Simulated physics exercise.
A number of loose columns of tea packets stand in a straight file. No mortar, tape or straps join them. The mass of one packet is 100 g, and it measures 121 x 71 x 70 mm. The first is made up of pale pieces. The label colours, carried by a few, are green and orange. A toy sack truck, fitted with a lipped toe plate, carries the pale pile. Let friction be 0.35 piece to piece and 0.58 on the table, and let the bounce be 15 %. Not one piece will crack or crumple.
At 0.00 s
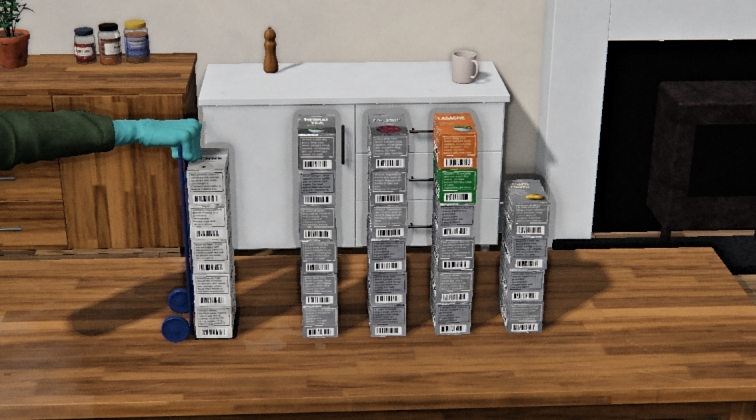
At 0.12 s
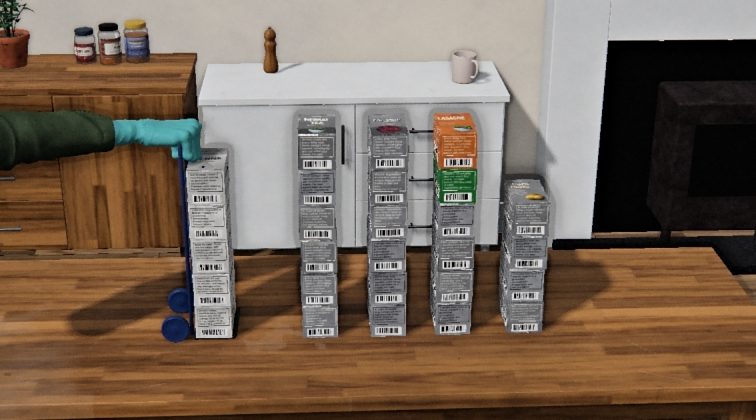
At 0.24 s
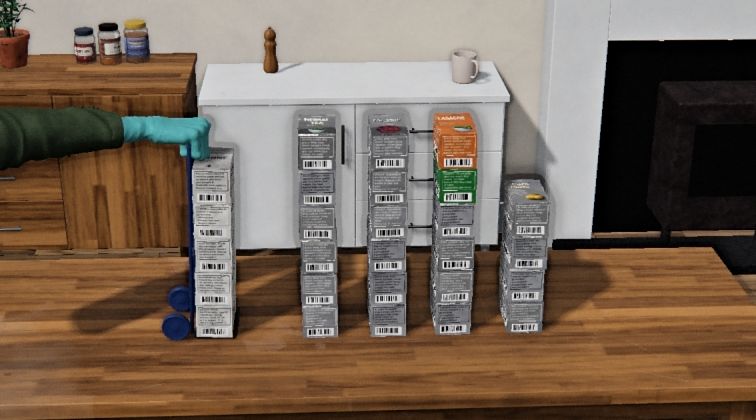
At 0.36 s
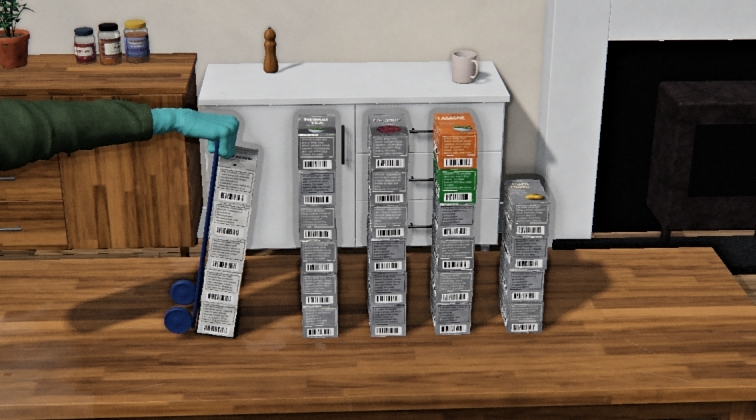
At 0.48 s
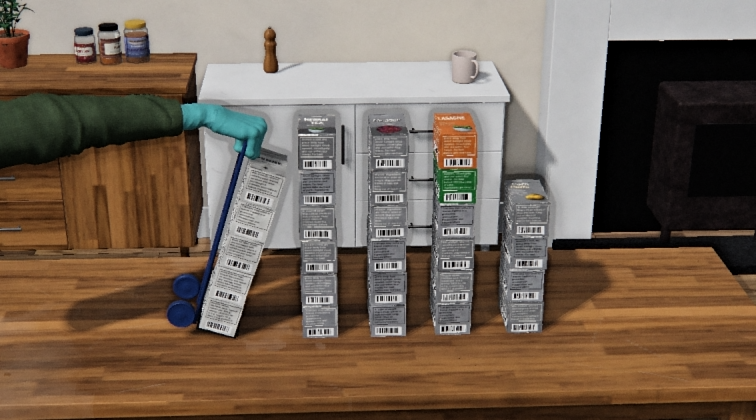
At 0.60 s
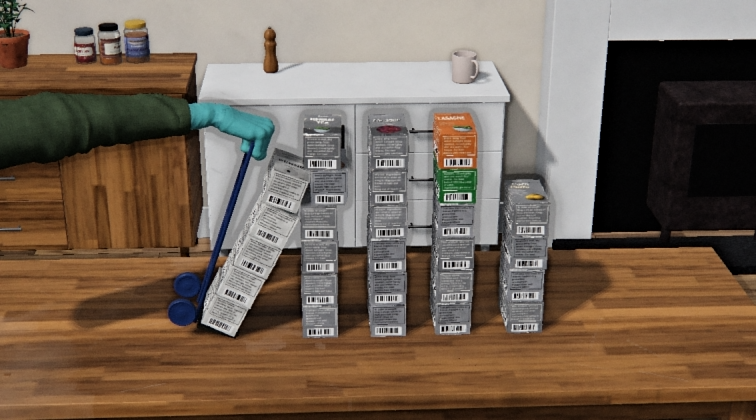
Gloved hand tilting a blue toy sack truck rightward, its pale stack of packets leaning until it pushes against the neighbouring grey column.
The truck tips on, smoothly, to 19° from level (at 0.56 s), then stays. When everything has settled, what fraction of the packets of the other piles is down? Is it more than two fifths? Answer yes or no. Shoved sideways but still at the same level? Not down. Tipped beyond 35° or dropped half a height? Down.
Yes.
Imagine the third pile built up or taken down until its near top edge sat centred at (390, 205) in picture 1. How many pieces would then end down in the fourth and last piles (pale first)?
Result: Fourth pile 6, last pile 4.
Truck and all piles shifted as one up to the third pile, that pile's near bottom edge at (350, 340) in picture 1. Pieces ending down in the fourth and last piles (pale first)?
Fourth 5, last 4.
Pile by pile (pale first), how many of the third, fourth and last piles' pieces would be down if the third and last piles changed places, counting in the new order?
Count of fallen pieces - third: 4; fourth: 6; last: 6.
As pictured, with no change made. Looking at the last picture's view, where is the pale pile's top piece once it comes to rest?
It should be centred near (367, 236) in the final frame.
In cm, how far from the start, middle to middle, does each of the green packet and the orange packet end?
Net displacement (cm): Green = 148; orange = 156.
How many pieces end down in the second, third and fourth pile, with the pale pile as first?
Counting pieces, the second pile has 5, the third 5 and the fourth 5.
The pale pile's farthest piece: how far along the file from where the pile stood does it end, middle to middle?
I'd put it at close to 30 cm.
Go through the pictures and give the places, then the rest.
In the first picture (each place is the centre of the face we see best), truck frame (183, 188) 0° forward; orange packet (458, 152); green packet (458, 187); the others all in place.
Truck frame (183, 188) 0° forward; orange packet (458, 152), in the second picture.
Truck frame (190, 186) 2° forward; orange packet (458, 152), in the third picture.
Truck frame (212, 182) 10° forward, top of the pale pile leaning 10°; orange packet (458, 152); the others all in place, in the fourth picture.
Truck frame (235, 181) 17° forward, top of the pale pile leaning 19°; orange packet (458, 152); the others all in place, in the fifth picture.
Truck frame (241, 182) 19° forward, top of the pale pile leaning 21°; orange packet (458, 152); green packet (458, 187); 2 have shifted, in the sixth picture.
By 1.26 s, 5 of the pale pile down; none of the 22 other packets down, 16 disturbed; green packet tilted 13°; orange packet tilted 13°.
By 1.64 s, 5 of the pale pile down; 18 of the 22 other packets down; orange packet tilted 60°, 21 cm lower; green packet tilted 50°, 15 cm lower.
When it is over (2.5 s), 5 of the pale pile down; 19 of the 22 other packets down; green packet upside down; orange packet on its side. That is 86 per cent.
